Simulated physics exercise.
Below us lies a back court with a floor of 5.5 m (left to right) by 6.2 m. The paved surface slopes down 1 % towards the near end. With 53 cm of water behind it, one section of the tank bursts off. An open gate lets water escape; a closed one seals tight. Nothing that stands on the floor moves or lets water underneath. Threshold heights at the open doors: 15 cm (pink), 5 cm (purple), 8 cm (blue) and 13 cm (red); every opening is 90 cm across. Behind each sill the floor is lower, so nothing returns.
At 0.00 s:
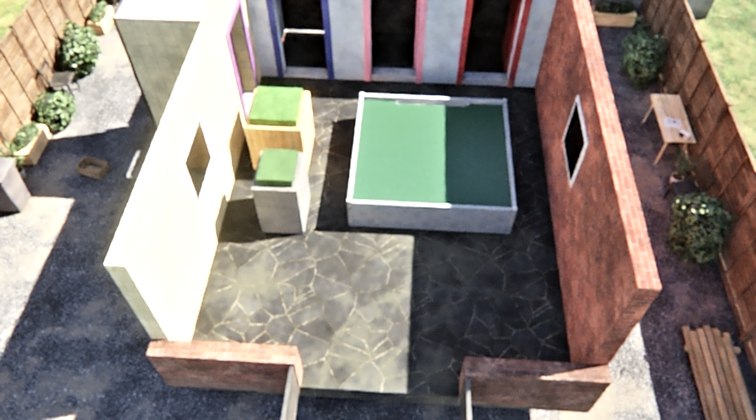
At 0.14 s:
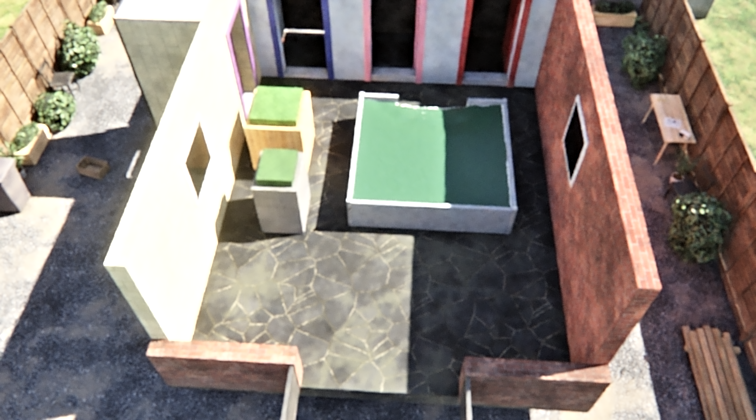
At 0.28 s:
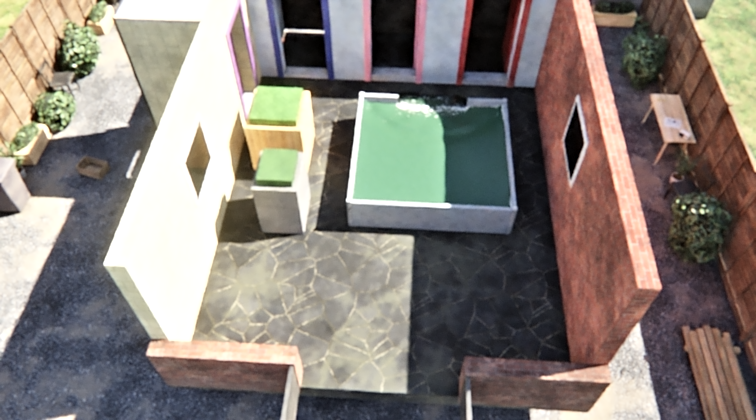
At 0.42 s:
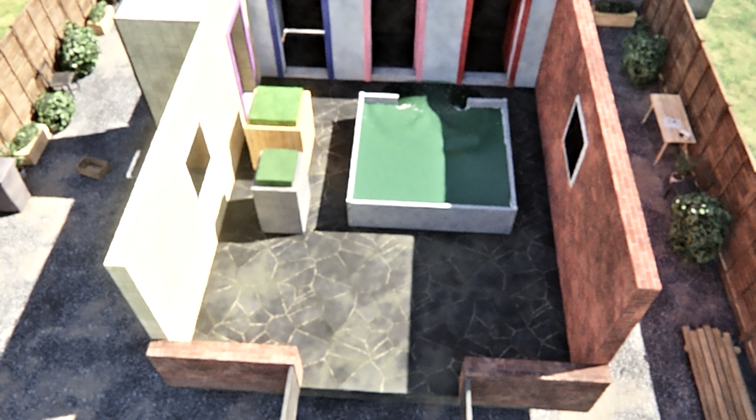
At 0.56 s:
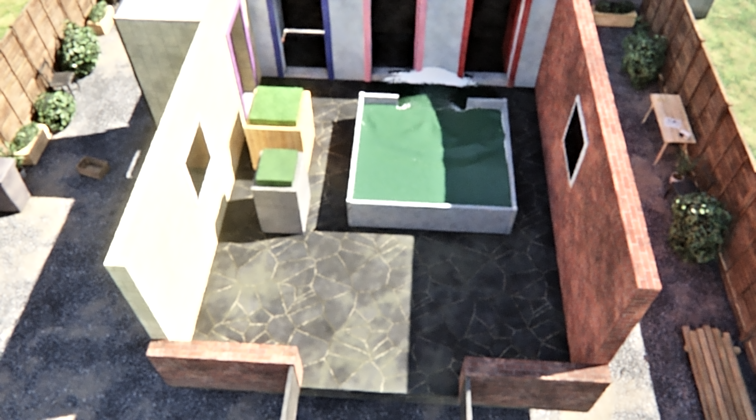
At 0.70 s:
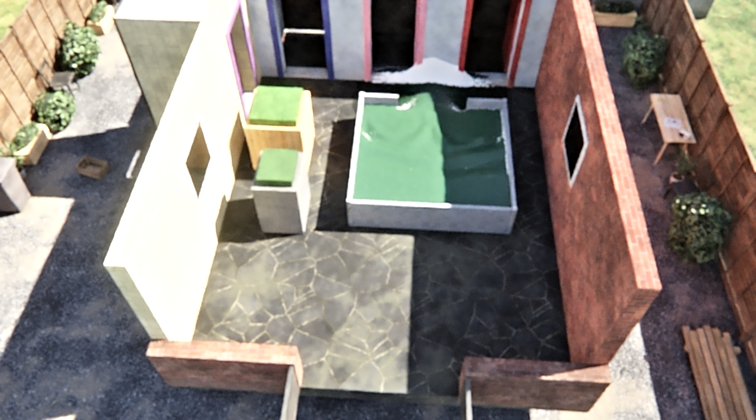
Green water dipping at a pale tank's far side, pouring out through a gap there and spreading white foam near courtyard doorways.
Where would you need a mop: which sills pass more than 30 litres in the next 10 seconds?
The water let in: At the pink door it exceeds the limit; at the purple door it exceeds the limit; at the blue door it stays under the limit; at the red door it goes over the limit.
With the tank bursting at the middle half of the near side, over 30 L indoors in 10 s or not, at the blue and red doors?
Then: Blue not over, red not over.
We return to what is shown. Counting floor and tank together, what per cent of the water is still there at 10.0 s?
Some 78 per cent remains.
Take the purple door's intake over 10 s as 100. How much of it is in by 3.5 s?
Some 25 per cent by then.
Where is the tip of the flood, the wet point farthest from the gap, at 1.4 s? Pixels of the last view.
Around (297, 80).
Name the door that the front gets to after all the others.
The purple one.
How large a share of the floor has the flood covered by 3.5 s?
Some 45 per cent of it.
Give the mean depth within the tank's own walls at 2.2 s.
Roughly 36 cm on average.
After 1.4 s water covers 15 % of the floor and is deepest (42 cm) near (431, 85); pink door 27 cm at the sill, 29 L in, purple door not reached, blue door 3 cm at the sill, 0 L in, red door 20 cm at the sill, 7 L in.
After 2.2 s water covers 30 % of the floor and is deepest (40 cm) near (431, 85); pink door 27 cm at the sill, 86 L in, purple door 11 cm at the sill, 2 L in, blue door 6 cm at the sill, 0 L in, red door 21 cm at the sill, 33 L in.
After 3.5 s water covers 45 % of the floor and is deepest (30 cm) near (530, 89); pink door 21 cm at the sill, 154 L in, purple door 18 cm at the sill, 78 L in, blue door 6 cm at the sill, 0 L in, red door 16 cm at the sill, 69 L in.
After 6.0 s water covers 75 % of the floor and is deepest (22 cm) near (531, 95); pink door 16 cm at the sill, 184 L in, purple door 15 cm at the sill, 214 L in, blue door 5 cm at the sill, 0 L in, red door 14 cm at the sill, 92 L in.
After 10.0 s water covers 95 % of the floor and is deepest (14 cm) near (542, 384); pink door 10 cm at the sill, 187 L in, purple door 11 cm at the sill, 338 L in, blue door 8 cm at the sill, 12 L in, red door 10 cm at the sill, 96 L in.
